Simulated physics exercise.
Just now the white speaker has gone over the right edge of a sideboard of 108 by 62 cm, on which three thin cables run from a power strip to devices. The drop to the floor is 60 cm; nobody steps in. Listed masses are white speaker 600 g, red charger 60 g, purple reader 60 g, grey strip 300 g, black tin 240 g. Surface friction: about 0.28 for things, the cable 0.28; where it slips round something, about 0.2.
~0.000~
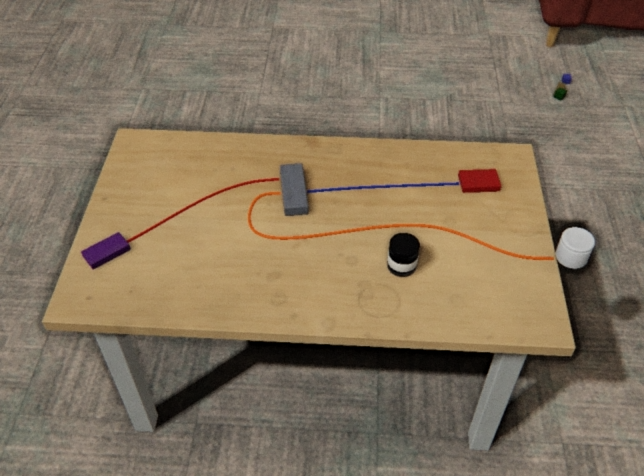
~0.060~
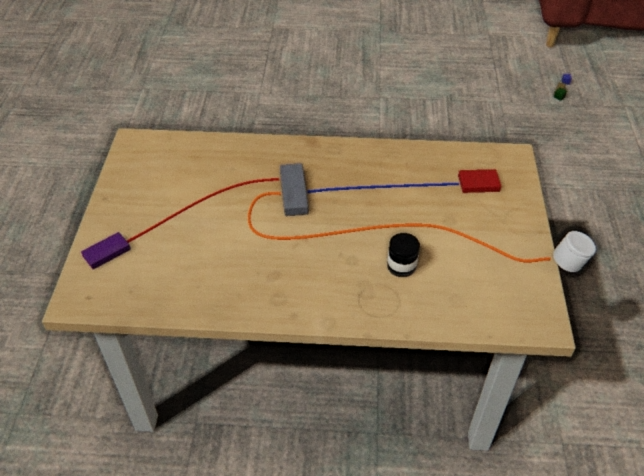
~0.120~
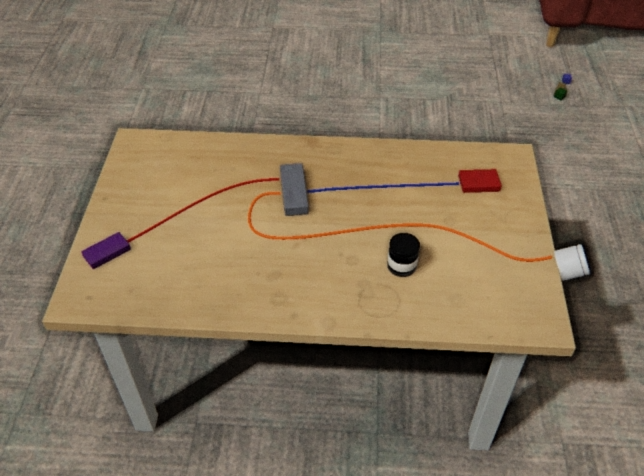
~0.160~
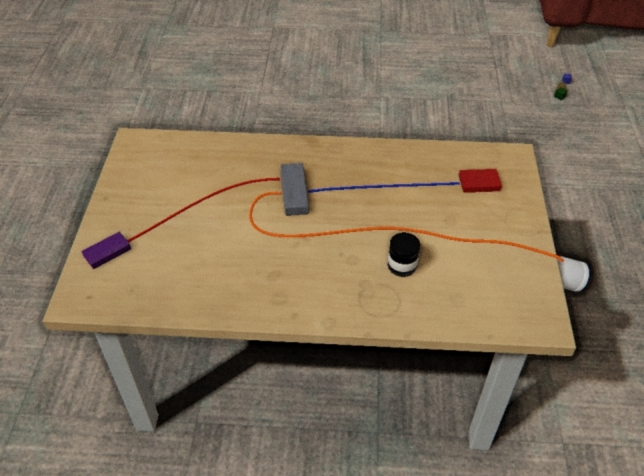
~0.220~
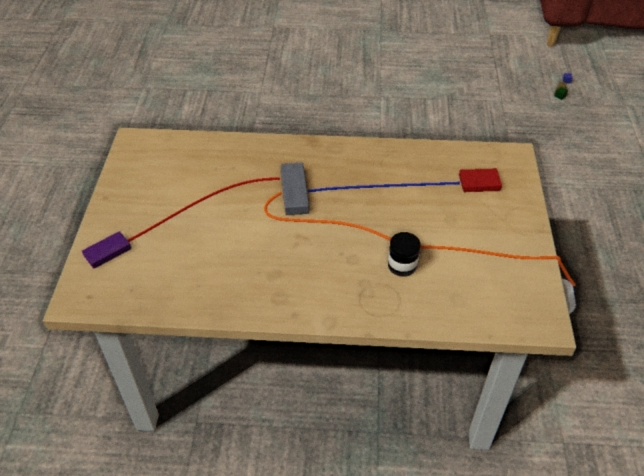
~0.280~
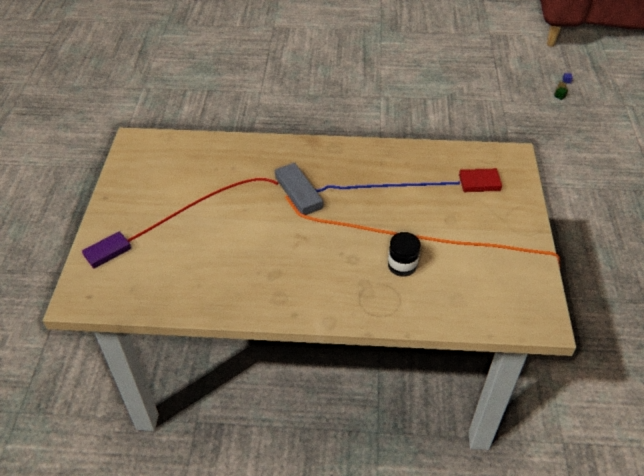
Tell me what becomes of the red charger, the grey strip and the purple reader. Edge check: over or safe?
Edge check: Red charger over, grey strip over, purple reader over.
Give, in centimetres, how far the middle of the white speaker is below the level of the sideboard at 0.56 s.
Measured: Near 55 cm.
By 0.6 s, the strip's end of the orange cable at (454, 226); purple reader 65 cm off its start, grey strip 36 cm off its start, red charger 5 cm off its start.
By 0.8 s, the strip has left the top; purple reader 96 cm off its start, grey strip over the edge, red charger 4 cm off its start.
By 1.1 s, the strip has left the top; purple reader over the edge, grey strip over the edge, red charger over the edge.
By 1.4 s, the strip has left the top; purple reader over the edge, grey strip over the edge, red charger over the edge.
By 2.6 s, the strip has left the top; purple reader over the edge, grey strip over the edge, red charger over the edge, white speaker over the edge.
